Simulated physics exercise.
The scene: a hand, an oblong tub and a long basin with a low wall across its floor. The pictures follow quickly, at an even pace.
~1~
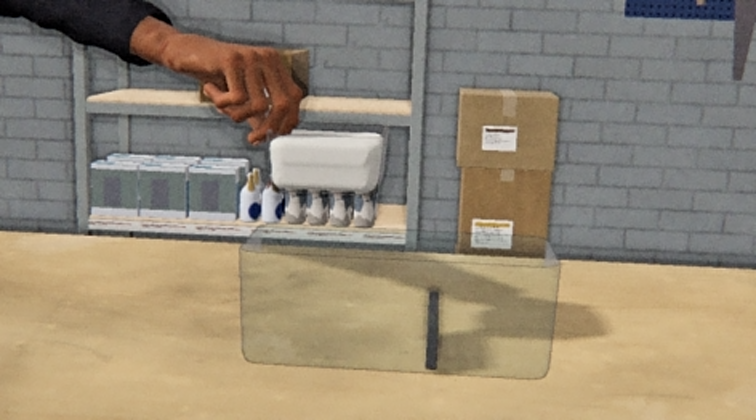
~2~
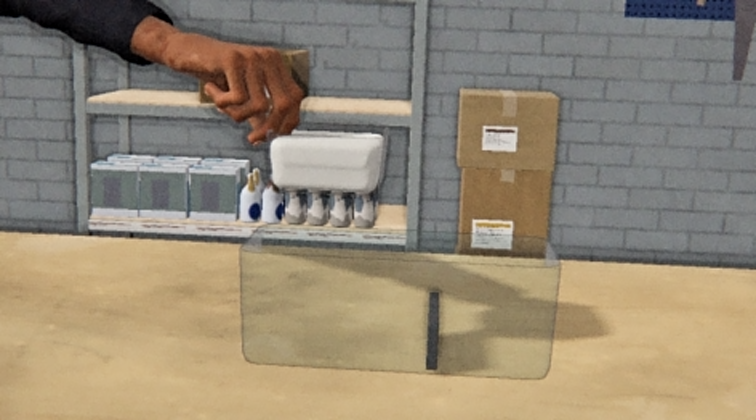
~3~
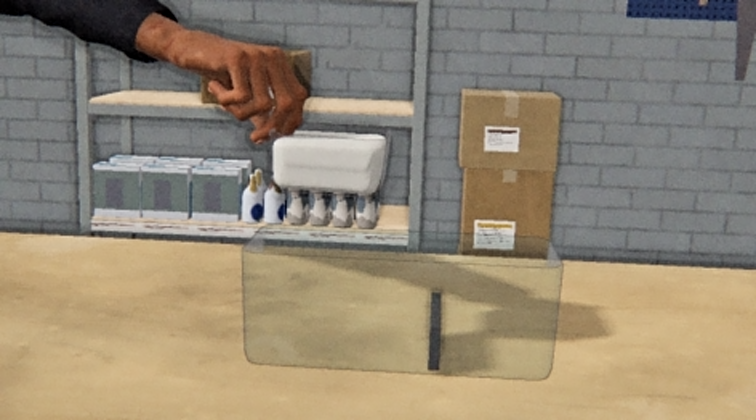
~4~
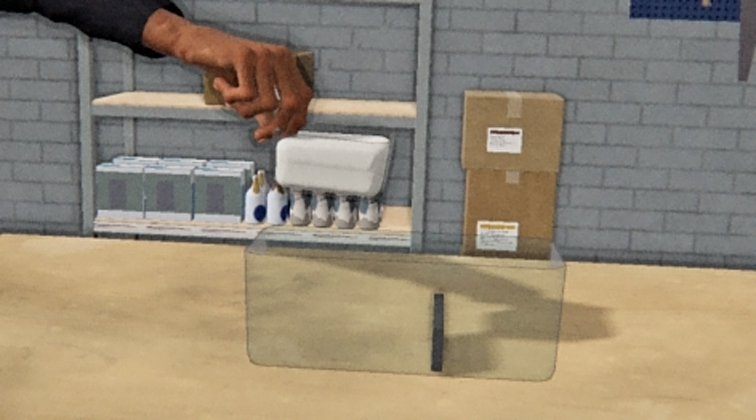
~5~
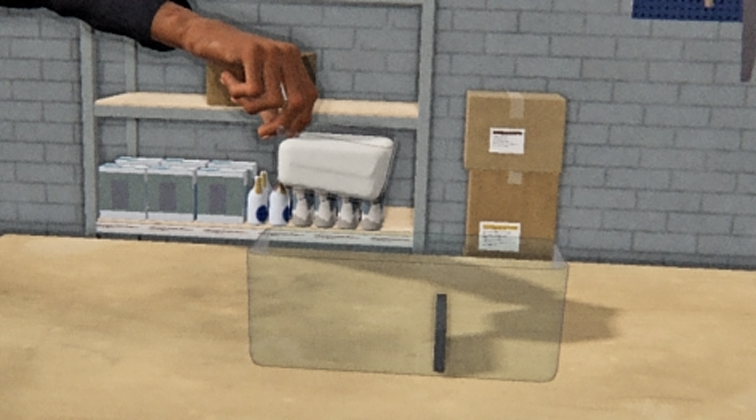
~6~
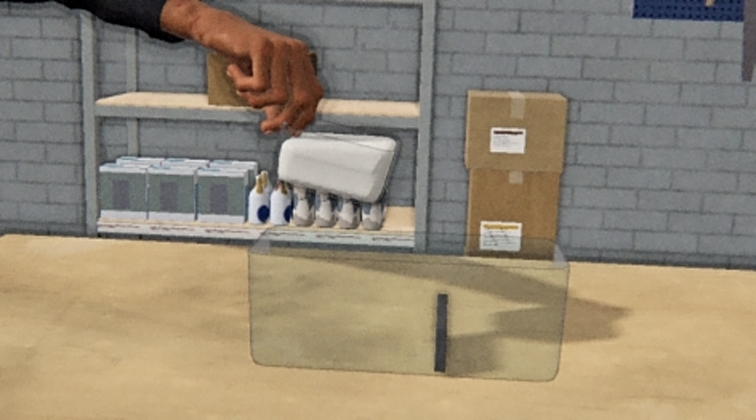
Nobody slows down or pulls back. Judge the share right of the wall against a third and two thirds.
It comes to between a third and two thirds.
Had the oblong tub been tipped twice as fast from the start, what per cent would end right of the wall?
Close to 40 per cent.
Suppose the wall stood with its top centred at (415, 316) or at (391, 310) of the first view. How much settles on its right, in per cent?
Roughly 70 per cent, and 85 per cent.
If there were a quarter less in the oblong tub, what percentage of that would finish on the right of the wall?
Some 35 per cent.
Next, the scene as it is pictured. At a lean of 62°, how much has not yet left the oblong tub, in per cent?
About 40 per cent.
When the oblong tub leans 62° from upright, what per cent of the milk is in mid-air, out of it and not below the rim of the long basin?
It comes to 25 per cent or so.
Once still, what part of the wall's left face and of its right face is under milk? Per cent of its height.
Left: 20 %. Right: 40 %.
A moment on, the oblong tub is tipped part way and 42 per cent is still to pour, 8 is left of the wall and 24 right of it.
Next, the oblong tub is tipped on its side and 7 per cent is still to pour, 34 is left of the wall and 55 right of it.
Then the oblong tub is tipped right over and 0 per cent is still to pour, 44 is left of the wall and 56 right of it.
Later the oblong tub is tipped right over and 0 per cent is still to pour, 44 is left of the wall and 56 right of it.
Finally, 44 per cent lies left of the wall, 56 right of it and 0 outside.
